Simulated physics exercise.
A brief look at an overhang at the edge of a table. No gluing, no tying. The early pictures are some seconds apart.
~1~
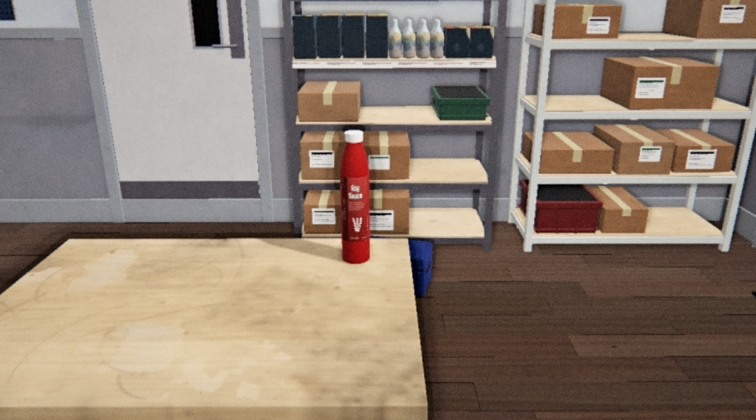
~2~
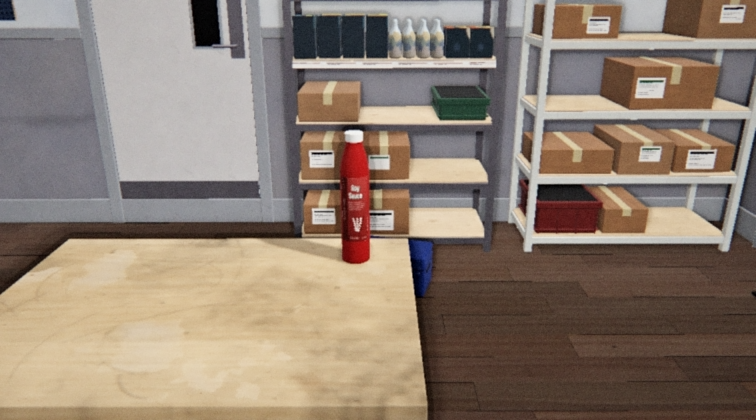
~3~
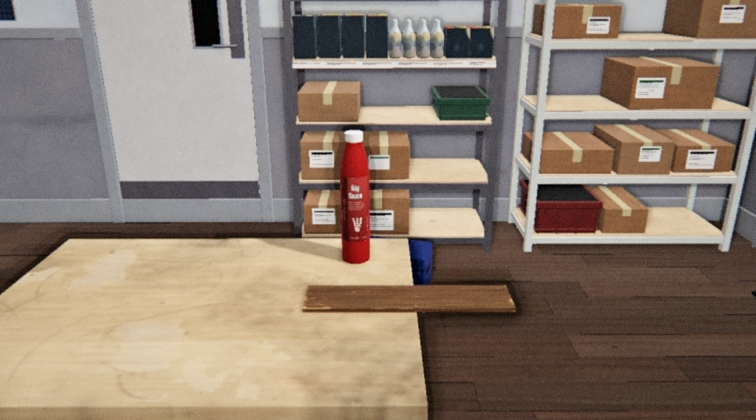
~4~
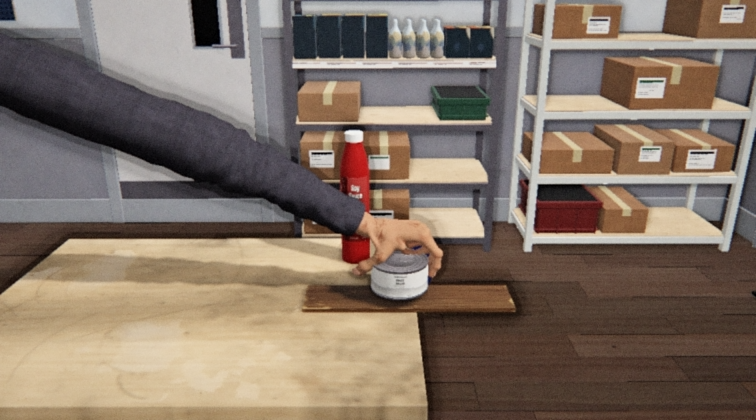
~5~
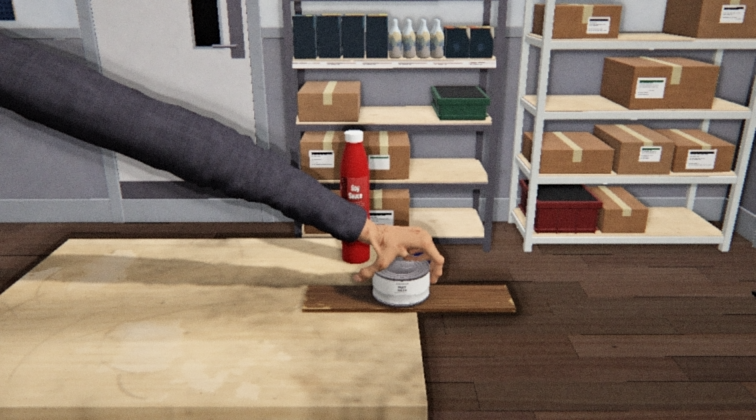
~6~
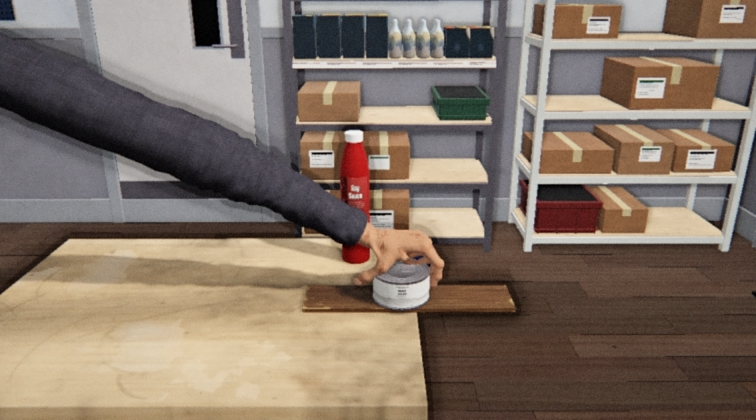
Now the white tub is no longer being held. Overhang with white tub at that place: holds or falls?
It rests securely.
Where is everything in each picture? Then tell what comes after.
In the first picture, the last thing is not in view yet.
In the second picture, the last thing is not in view yet.
In the third picture, the last thing is not in view yet; brown plank (408, 298).
In the fourth picture, coming down; white tub (400, 273); brown plank (408, 298).
In the fifth picture, coming down; white tub (401, 280); brown plank (408, 298).
In the sixth picture, set down, still held; white tub (401, 283); brown plank (408, 298).
Then, 0.20 s on from there, no change.
Then, 0.60 s on from there, white tub resting near (401, 283).
In the end, all 3 unmoved. At the end, from the last picture's camera, white tub near (401, 283). The plank keeps its balance.
